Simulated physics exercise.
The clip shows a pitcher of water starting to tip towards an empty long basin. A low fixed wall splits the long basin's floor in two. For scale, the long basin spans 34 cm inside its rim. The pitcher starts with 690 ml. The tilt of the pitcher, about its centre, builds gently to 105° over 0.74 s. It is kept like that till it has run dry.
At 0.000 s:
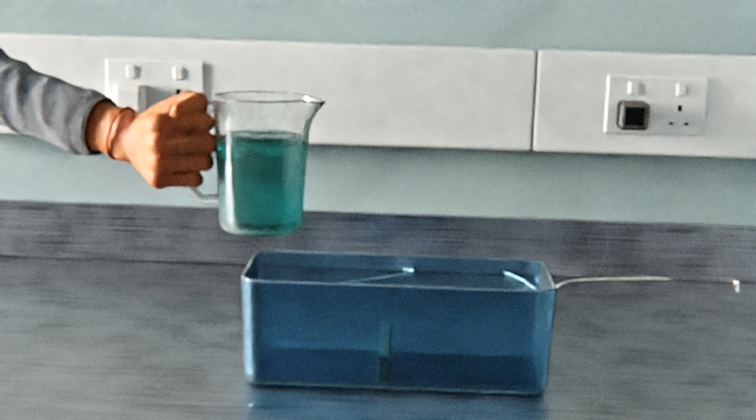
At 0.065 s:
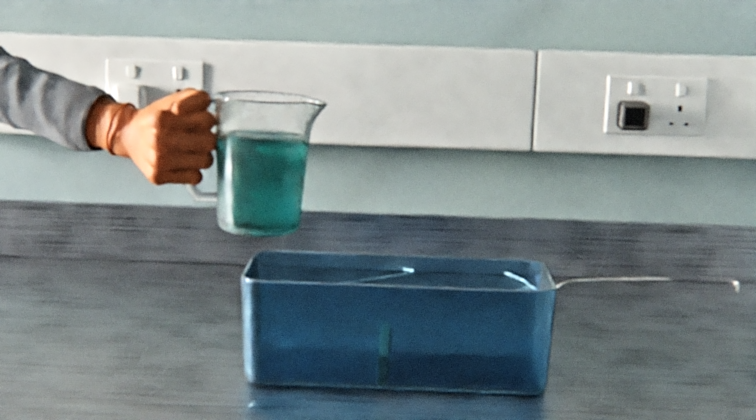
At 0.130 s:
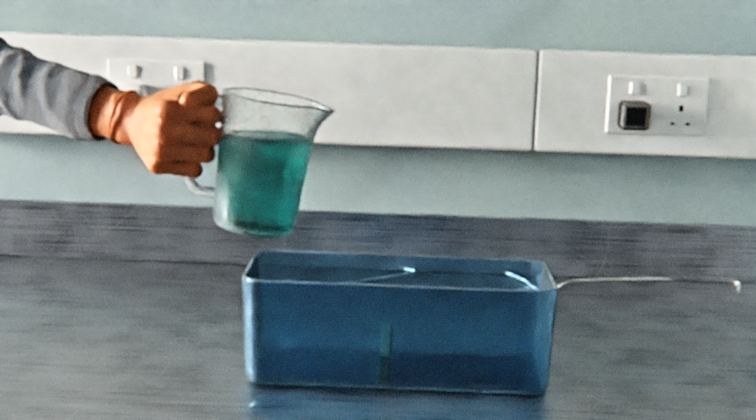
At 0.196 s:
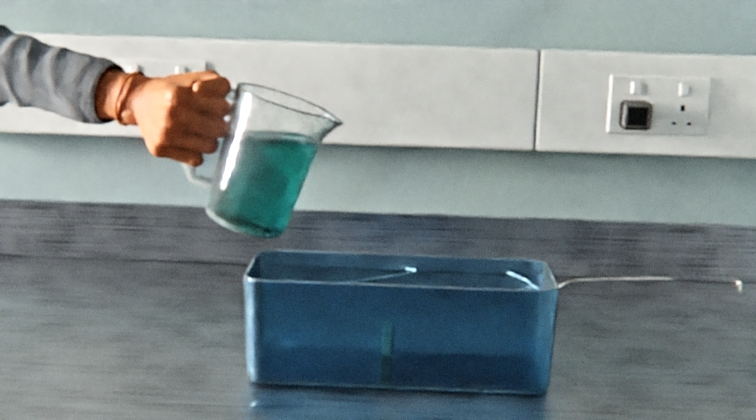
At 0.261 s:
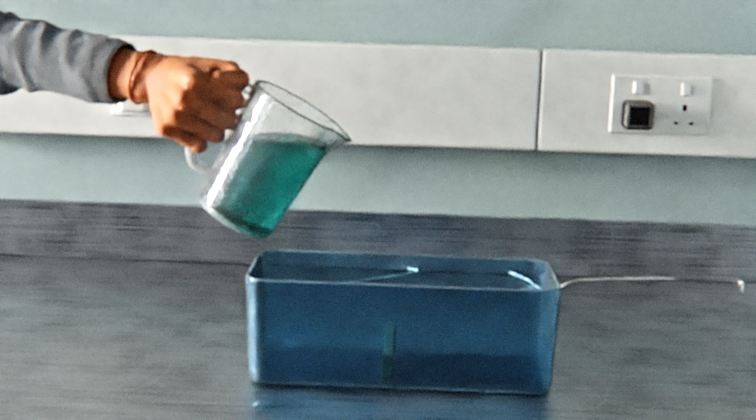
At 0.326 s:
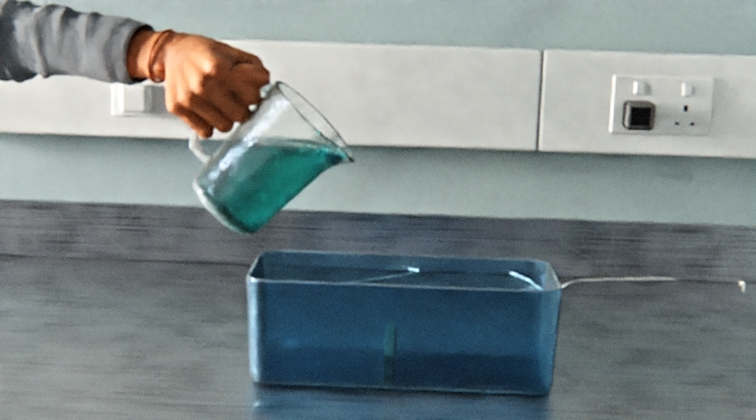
A hand in a grey sleeve held a clear pitcher of blue-green water above a long blue basin on a dark counter, then gradually tilted the pitcher to the right, slowly at first.
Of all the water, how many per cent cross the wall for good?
About 44 per cent.
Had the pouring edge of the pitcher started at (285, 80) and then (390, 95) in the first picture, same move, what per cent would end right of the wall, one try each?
First 15, then 85 per cent.
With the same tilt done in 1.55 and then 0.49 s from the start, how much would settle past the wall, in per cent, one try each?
In turn about 60 and 40 per cent.
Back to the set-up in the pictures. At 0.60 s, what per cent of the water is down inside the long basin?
About 14 per cent.
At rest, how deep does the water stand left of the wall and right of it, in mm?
Some 20 mm on the left and 14 mm on the right.
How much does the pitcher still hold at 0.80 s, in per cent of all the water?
Some 20 per cent.
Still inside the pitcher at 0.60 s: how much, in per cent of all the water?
Some 66 per cent.
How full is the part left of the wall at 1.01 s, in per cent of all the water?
Near 50 in a hundred.
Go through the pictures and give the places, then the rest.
The first frame shows tilt 0°; pouring edge (325, 101); surface from (220, 134) to (306, 137); the long basin's rim runs from (249, 266) to (550, 277); the wall's top is at (385, 339).
The second frame shows tilt 2°; pouring edge (327, 103); surface from (220, 134) to (307, 138).
The third frame shows tilt 8°; pouring edge (334, 110); surface from (224, 133) to (310, 138).
The fourth frame shows tilt 17°; pouring edge (343, 122); surface from (226, 139) to (317, 140).
The fifth frame shows tilt 29°; pouring edge (352, 139); surface from (222, 152) to (328, 143).
The sixth frame shows tilt 43°; pouring edge (356, 161); surface from (211, 160) to (344, 152).
Then, 0.60 s in, the tilt is 96° and 67 per cent is still to pour, 7 is left of the wall and 8 right of it.
Then, 0.80 s in, the tilt is 105° and 20 per cent is still to pour, 39 is left of the wall and 29 right of it.
Then, 1.01 s in, the tilt is 105° and 3 per cent is still to pour, 50 is left of the wall and 44 right of it.
Then, 1.24 s in, the tilt is 105° and 0 per cent is still to pour, 55 is left of the wall and 44 right of it.
Finally, 55 per cent lies left of the wall, 44 right of it and 1 outside.
